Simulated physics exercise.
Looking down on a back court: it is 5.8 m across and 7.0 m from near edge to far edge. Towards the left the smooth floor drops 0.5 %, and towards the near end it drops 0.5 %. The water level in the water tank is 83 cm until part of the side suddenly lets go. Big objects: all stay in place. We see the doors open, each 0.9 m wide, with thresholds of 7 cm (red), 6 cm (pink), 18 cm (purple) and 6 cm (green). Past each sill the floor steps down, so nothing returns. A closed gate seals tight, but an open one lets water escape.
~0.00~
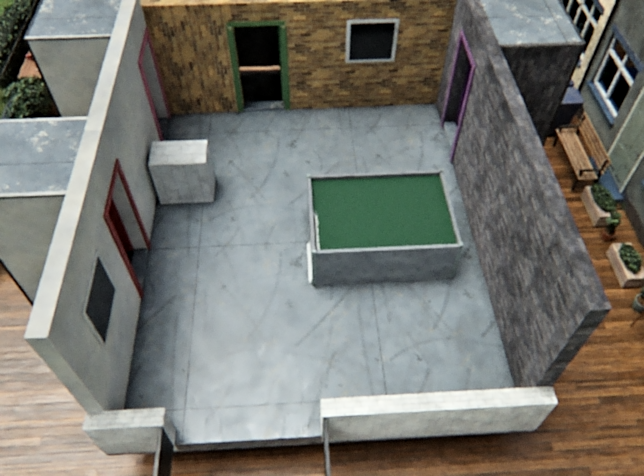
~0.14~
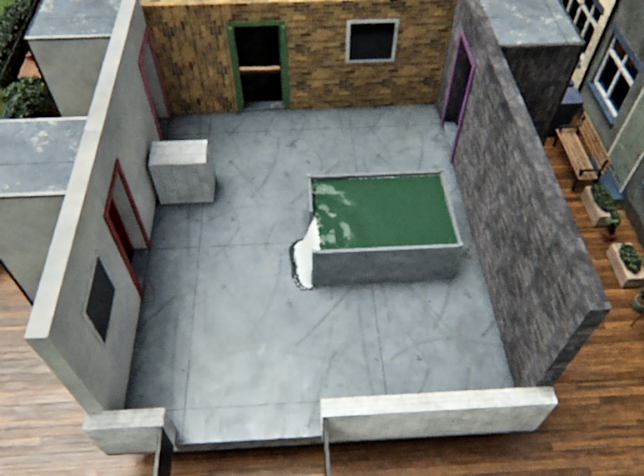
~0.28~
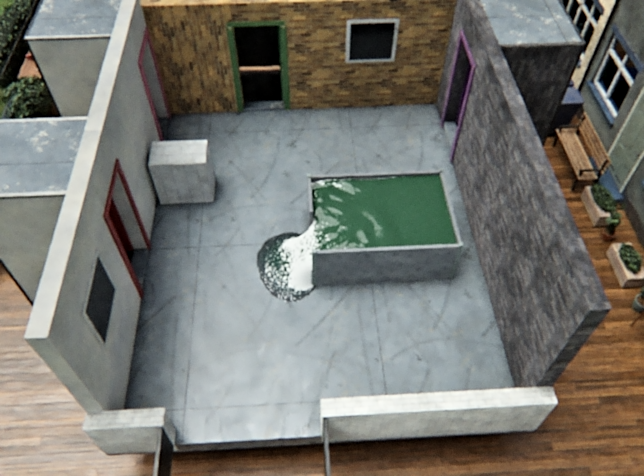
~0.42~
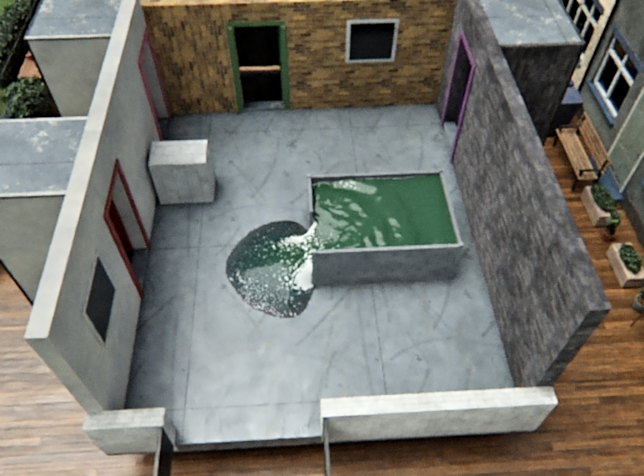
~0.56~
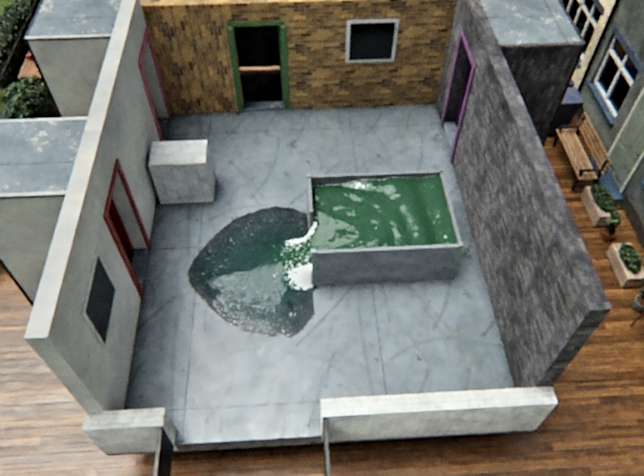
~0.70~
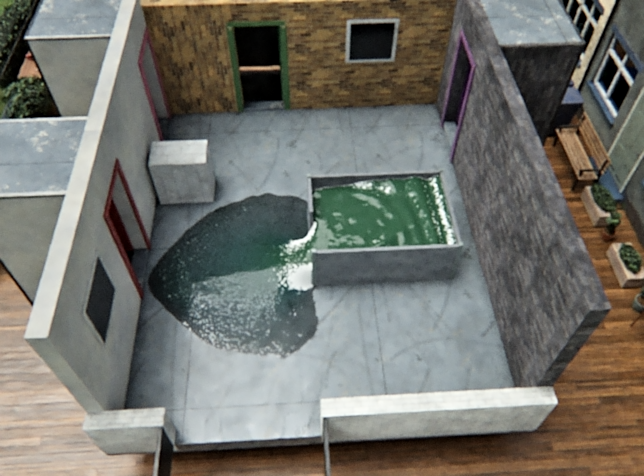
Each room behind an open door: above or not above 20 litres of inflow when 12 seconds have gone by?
In the end red door: Limit broken, pink door: Limit unbroken, purple door: Limit unbroken, green door: Limit unbroken.
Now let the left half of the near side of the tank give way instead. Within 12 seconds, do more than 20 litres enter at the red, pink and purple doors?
Red short, pink short, purple short.
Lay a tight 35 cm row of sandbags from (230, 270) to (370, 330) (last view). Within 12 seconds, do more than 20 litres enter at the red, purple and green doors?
At the red door the limit is exceeded, at the purple door it is not reached, and at the green door it is exceeded.
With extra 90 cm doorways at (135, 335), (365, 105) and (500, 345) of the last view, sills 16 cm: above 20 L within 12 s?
More, less, less.
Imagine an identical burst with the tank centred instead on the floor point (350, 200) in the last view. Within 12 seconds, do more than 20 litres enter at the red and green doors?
Well, red ends up beyond the mark and green ends up inside the mark.
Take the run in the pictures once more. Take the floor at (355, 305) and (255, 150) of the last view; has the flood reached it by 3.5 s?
I'd say spared, then drenched.
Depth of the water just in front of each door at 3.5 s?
Depths: Red door 23 cm, pink door 2 cm, purple door 0 cm, green door 1 cm.
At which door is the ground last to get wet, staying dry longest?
The purple door.
After 1.4 s water covers 30 % of the floor and is deepest (41 cm) near (301, 268); red door 15 cm at the sill, 60 L in, pink door not reached, purple door not reached, green door not reached.
After 2.2 s water covers 35 % of the floor and is deepest (43 cm) near (122, 431); red door 23 cm at the sill, 195 L in, pink door 2 cm at the sill, 0 L in, purple door not reached, green door not reached.
After 3.5 s water covers 40 % of the floor and is deepest (26 cm) near (122, 431); red door 23 cm at the sill, 367 L in, pink door 2 cm at the sill, 0 L in, purple door not reached, green door not reached.
After 7.0 s water covers 80 % of the floor and is deepest (15 cm) near (123, 418); red door 13 cm at the sill, 551 L in, pink door 4 cm at the sill, 0 L in, purple door not reached, green door 2 cm at the sill, 0 L in.
After 12.0 s water covers 100 % of the floor and is deepest (10 cm) near (122, 431); red door 9 cm at the sill, 604 L in, pink door 3 cm at the sill, 0 L in, purple door 4 cm at the sill, 0 L in, green door 3 cm at the sill, 0 L in.
